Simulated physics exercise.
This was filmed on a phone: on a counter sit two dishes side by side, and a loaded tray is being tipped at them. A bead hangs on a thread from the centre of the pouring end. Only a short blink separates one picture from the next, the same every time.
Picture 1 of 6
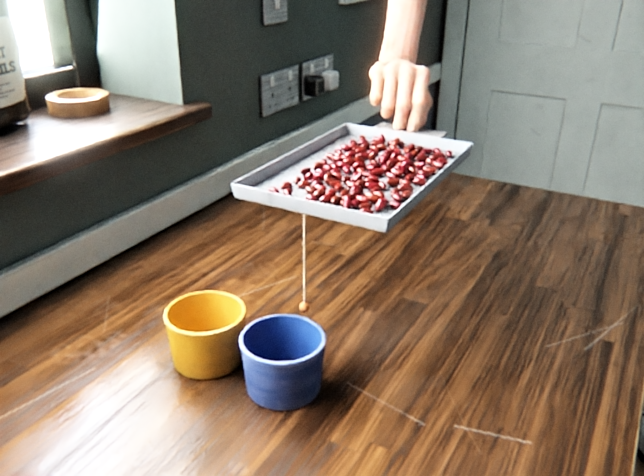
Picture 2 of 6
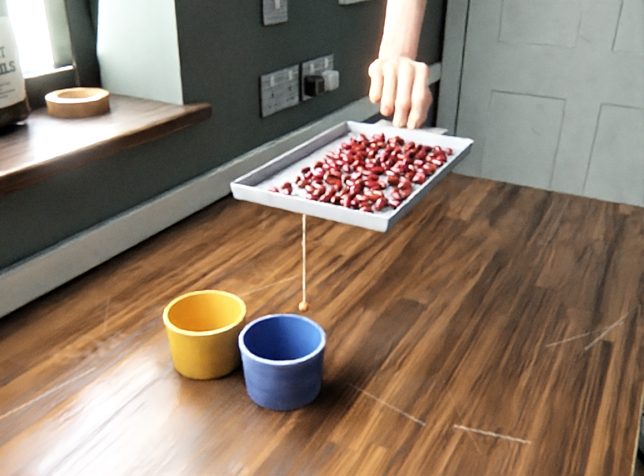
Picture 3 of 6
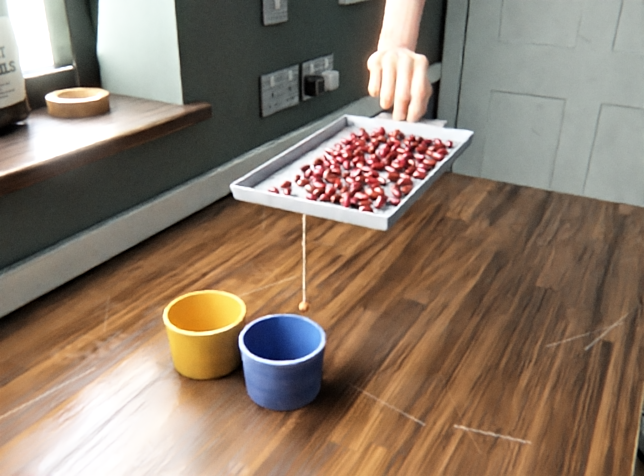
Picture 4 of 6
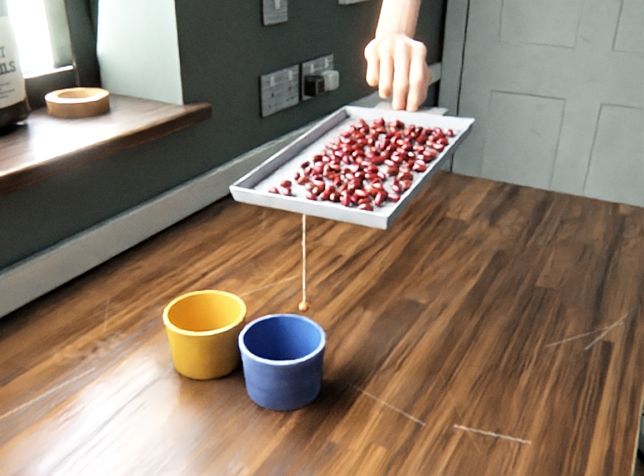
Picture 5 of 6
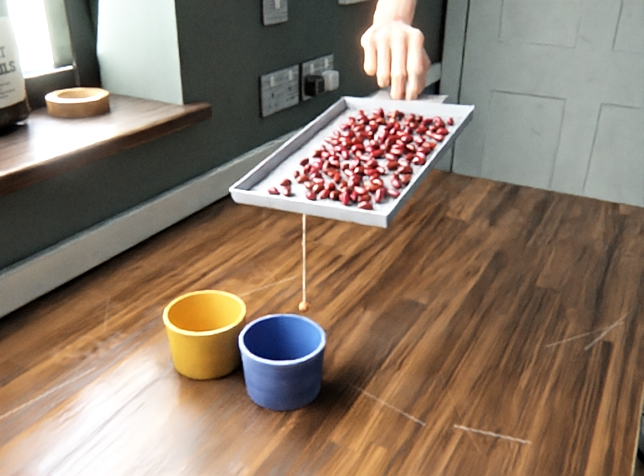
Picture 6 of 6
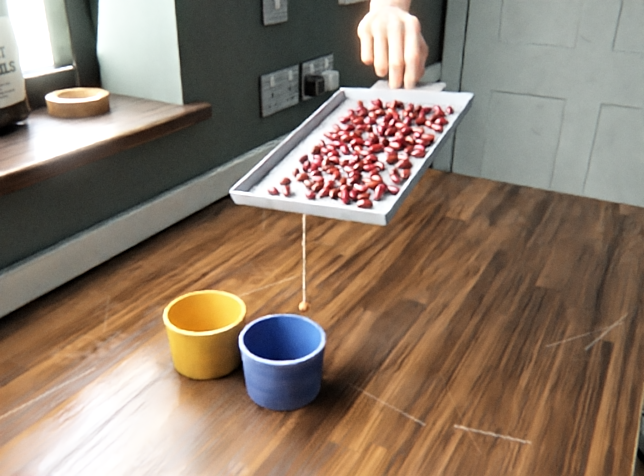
A pale tray loaded with dark red beans starts out nearly level, held by a hand at its far end above a yellow dish and a blue dish on a wooden counter. The hand then gradually raises the far end, tilting the tray slightly toward its near left corner, while the dishes stay still.
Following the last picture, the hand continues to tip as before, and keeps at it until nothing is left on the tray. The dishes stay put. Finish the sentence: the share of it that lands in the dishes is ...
... above one half.
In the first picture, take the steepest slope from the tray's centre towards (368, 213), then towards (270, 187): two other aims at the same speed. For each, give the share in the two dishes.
20 per cent, then 20 per cent.
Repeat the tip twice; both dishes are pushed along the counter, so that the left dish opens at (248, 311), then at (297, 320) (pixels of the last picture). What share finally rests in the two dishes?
It would be roughly 60 per cent, followed by roughly 10 per cent.
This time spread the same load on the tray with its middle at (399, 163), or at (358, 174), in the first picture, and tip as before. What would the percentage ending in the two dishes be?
Around 70 in a hundred the first time, around 70 in a hundred the second.
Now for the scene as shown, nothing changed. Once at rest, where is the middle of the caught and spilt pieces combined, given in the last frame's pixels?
Centre at rest: Close to (241, 364).
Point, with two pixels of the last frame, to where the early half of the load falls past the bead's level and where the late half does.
Half one: (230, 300), half two: (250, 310).
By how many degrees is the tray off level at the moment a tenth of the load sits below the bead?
Around 100° of tilt.
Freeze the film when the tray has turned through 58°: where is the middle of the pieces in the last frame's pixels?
The middle of the load sits near (296, 154).
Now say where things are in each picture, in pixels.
Corners of the pouring end near (234, 183) and (387, 217), level; middle of the load near (378, 167), kidney beans; left dish near (182, 350); right dish near (261, 380); bead on its thread near (304, 307), in the first frame.
Corners of the pouring end near (234, 184) and (387, 217), level; middle of the load near (378, 165), in the second frame.
Corners of the pouring end near (234, 185) and (387, 216), tipped barely, lowest at the left corner; middle of the load near (378, 161), in the third frame.
Corners of the pouring end near (233, 187) and (386, 214), tipped a little, lowest at the left corner; middle of the load near (377, 154), in the fourth frame.
Corners of the pouring end near (233, 189) and (385, 213), tipped a little, lowest at the left corner; middle of the load near (377, 148), in the fifth frame.
Corners of the pouring end near (232, 191) and (384, 212), tipped a little, lowest at the left corner; middle of the load near (376, 142); left dish near (182, 350); right dish near (261, 380), in the sixth frame.
Shortly afterwards, tray tipped steeply; all but a few on the tray; only a few in the air.
Next, tray tipped right over; the bulk on the tray; only a few in the right dish; a little in the left dish; only a few outside both; only a few in the air.
Some moments later, tray tipped past a quarter turn; near a third in the right dish; near a third in the left dish; near a third outside both.
In the end, tray tipped past a quarter turn; near a third in the right dish; near a third in the left dish; near a third outside both.
